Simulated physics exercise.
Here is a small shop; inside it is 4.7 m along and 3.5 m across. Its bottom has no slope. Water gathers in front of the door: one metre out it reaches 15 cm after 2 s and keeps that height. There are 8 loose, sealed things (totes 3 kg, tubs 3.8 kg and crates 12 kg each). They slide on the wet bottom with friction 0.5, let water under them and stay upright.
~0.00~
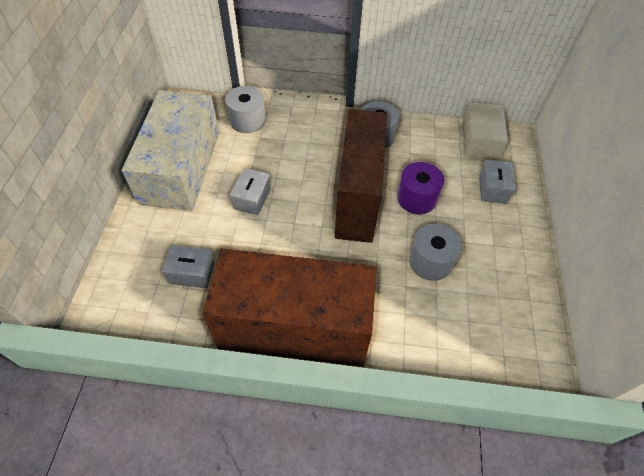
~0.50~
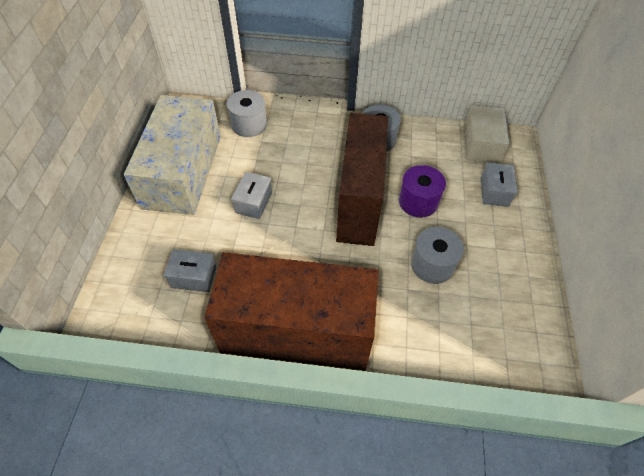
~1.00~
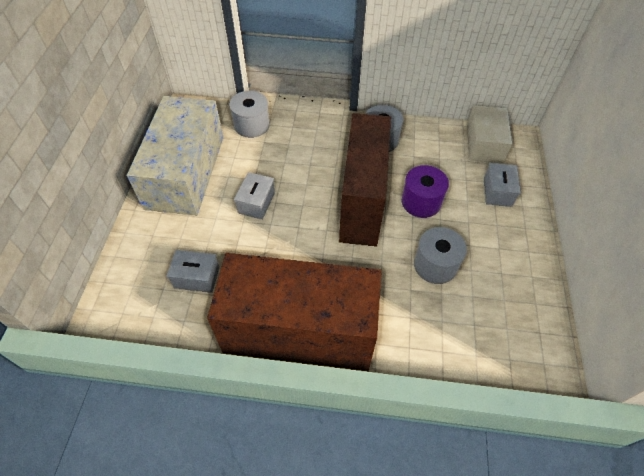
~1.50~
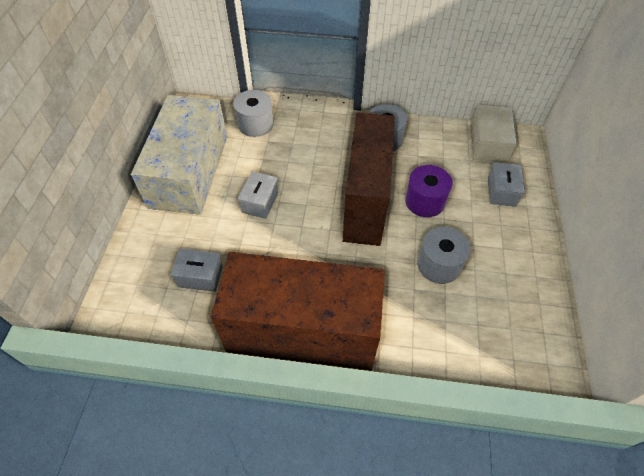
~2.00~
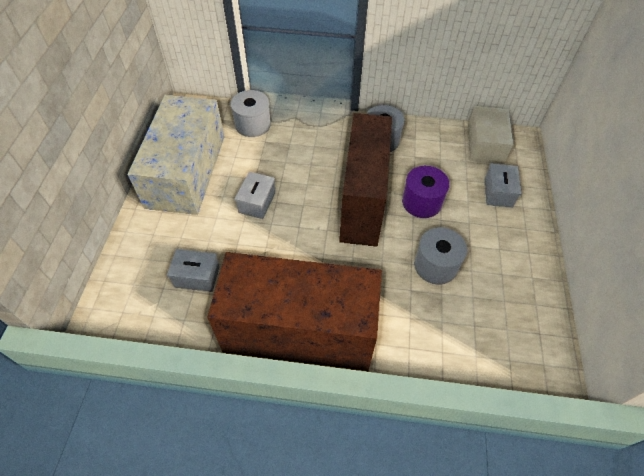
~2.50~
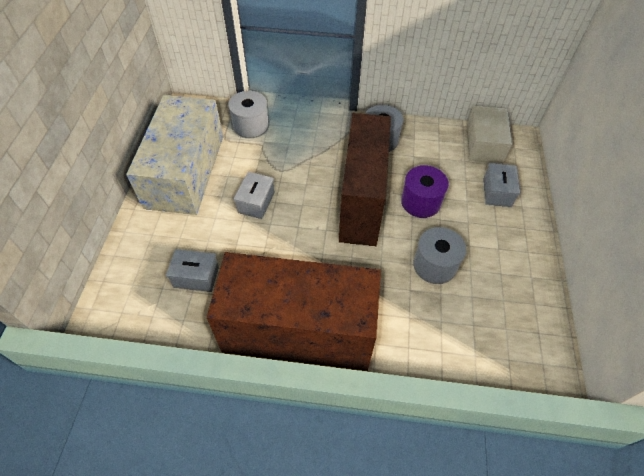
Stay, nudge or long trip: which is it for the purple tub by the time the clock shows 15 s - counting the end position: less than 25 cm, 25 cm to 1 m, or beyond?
Purple tub moves a short way.
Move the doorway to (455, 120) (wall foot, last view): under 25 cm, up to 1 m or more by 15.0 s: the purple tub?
In that case the purple tub travels far.
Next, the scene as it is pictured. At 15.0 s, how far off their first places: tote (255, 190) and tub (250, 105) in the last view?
In turn: 150 cm, 200 cm.
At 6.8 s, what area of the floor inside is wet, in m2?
Some 13 m2.
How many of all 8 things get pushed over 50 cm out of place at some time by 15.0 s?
7 of them.
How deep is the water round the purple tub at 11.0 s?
Roughly 3 cm.
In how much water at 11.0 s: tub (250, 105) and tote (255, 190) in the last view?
Roughly 9 and 10 cm.
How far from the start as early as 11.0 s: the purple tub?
Roughly 30 cm by then.
After 3.5 s the purple tub is near (427, 181), 0.0 m from its start, aground; 0 afloat.
After 6.8 s the purple tub is near (427, 181), 0.0 m from its start, aground; 3 afloat.
After 11.0 s the purple tub is near (405, 190), 0.3 m from its start, afloat; 8 afloat.
After 15.0 s the purple tub is near (489, 215), 0.7 m from its start, afloat; 8 afloat.
